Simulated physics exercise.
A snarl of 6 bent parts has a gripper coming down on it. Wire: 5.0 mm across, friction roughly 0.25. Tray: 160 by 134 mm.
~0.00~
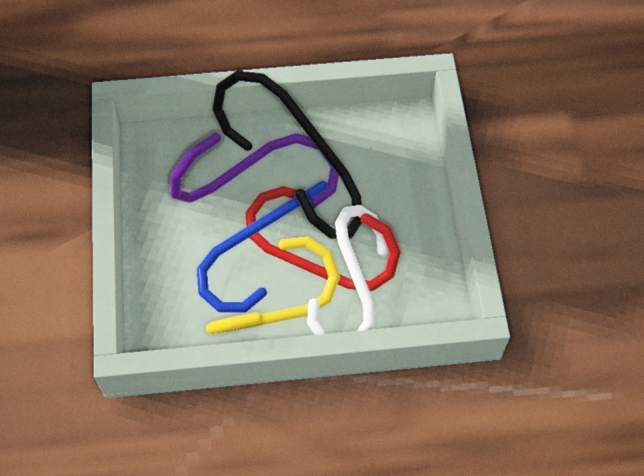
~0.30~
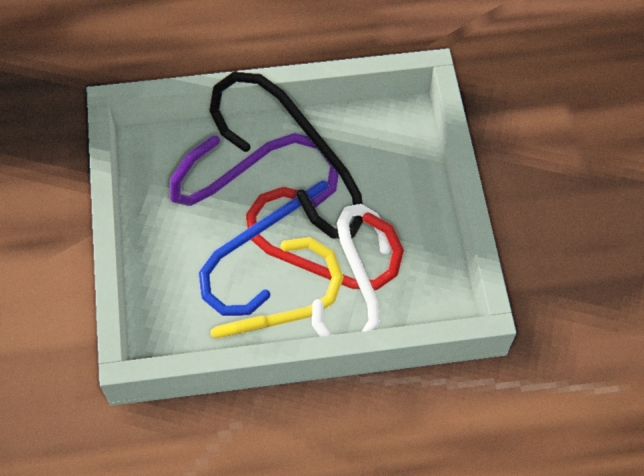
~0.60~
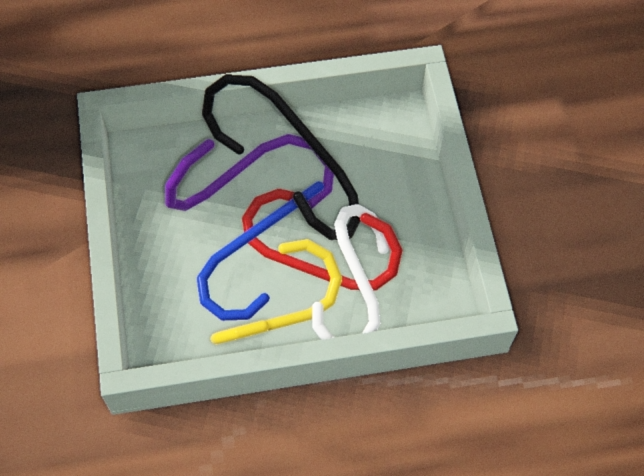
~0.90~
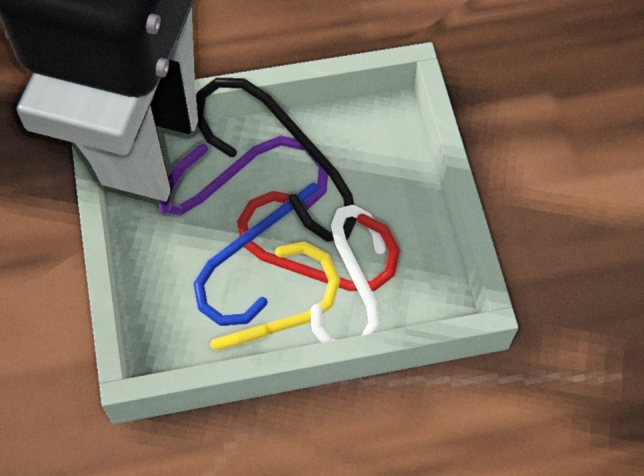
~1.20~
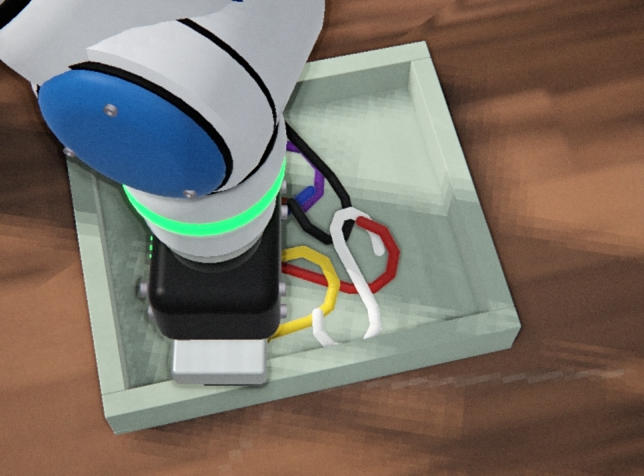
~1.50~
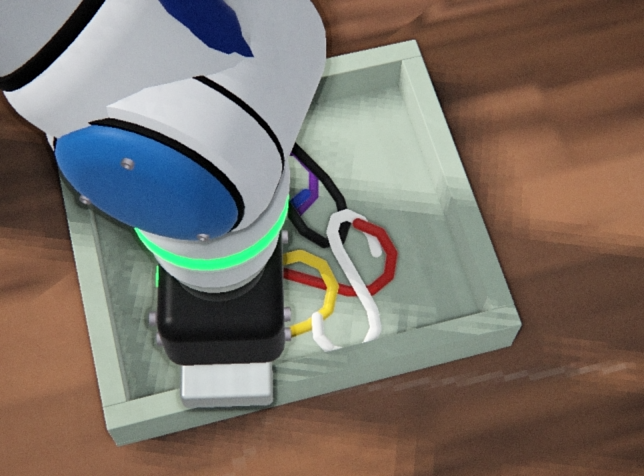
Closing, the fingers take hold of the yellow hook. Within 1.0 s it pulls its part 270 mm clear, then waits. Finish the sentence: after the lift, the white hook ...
... still lies in the tray.
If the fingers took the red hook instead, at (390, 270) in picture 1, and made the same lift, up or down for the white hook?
White hook hangs on.
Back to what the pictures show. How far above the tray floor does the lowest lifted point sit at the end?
270 mm.
By 1.80 s, lowest point more than 20 mm over the tray floor, yellow hook 58 mm.
By 2.05 s, lowest point more than 20 mm over the tray floor, yellow hook 159 mm.
By 2.50 s, lowest point more than 20 mm over the tray floor, yellow hook 272 mm.
Finally, hanging yellow hook 272 mm; the other 5 are down.
